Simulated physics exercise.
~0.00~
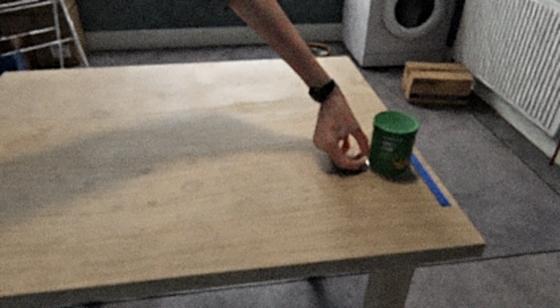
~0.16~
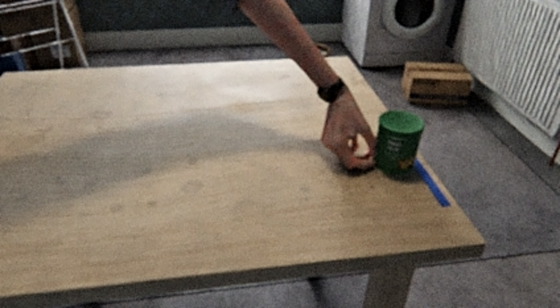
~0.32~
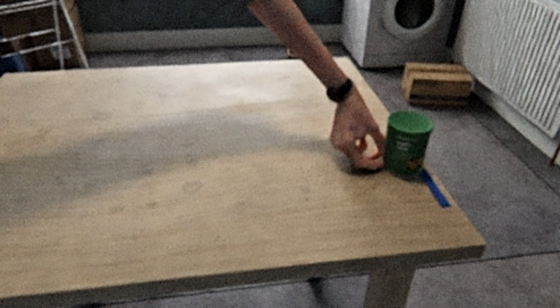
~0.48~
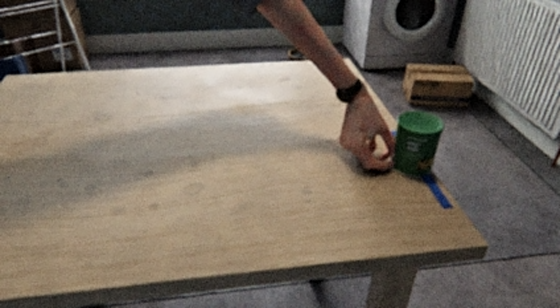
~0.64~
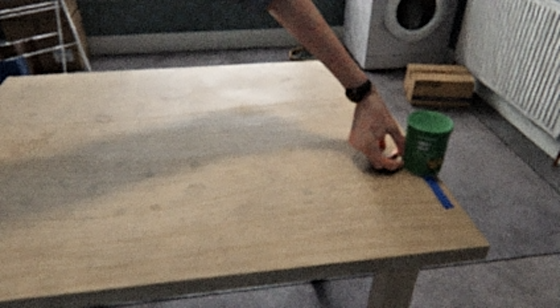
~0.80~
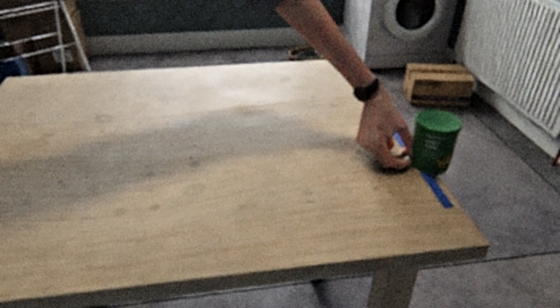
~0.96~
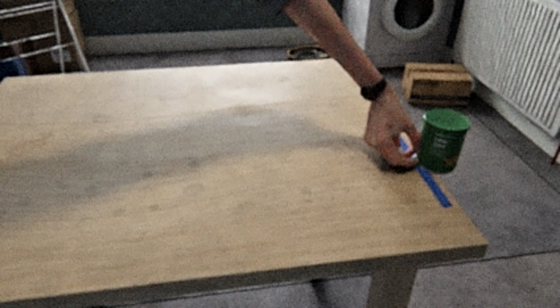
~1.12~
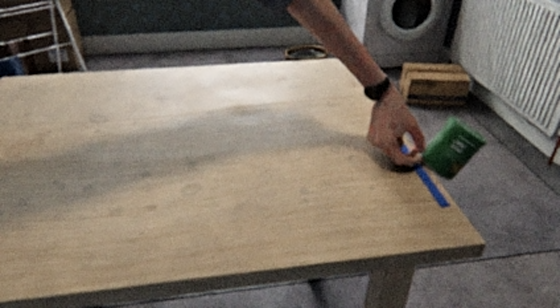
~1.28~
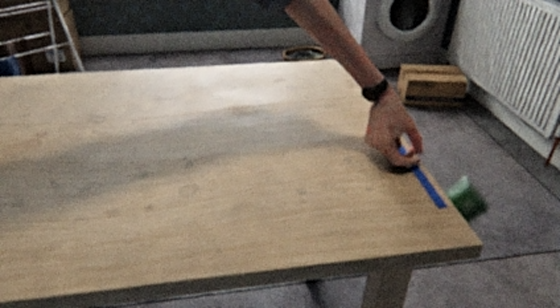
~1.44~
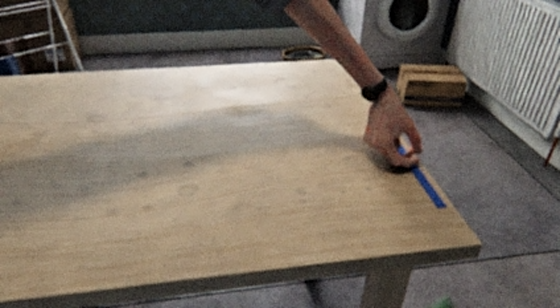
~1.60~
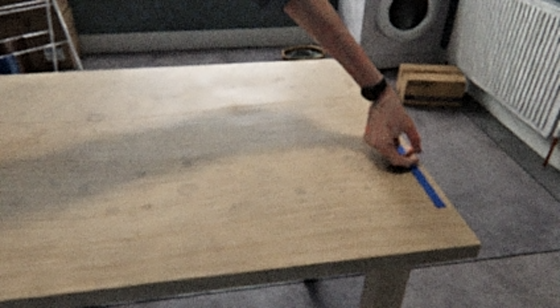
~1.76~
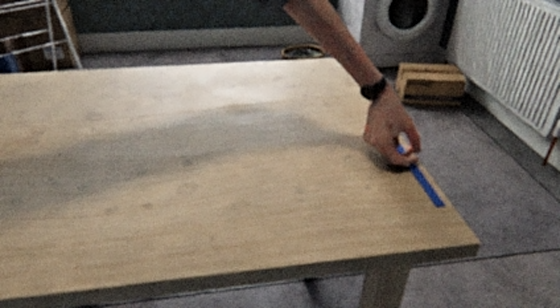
A green tin is pushed right along a table by a hand until it tips and falls off.
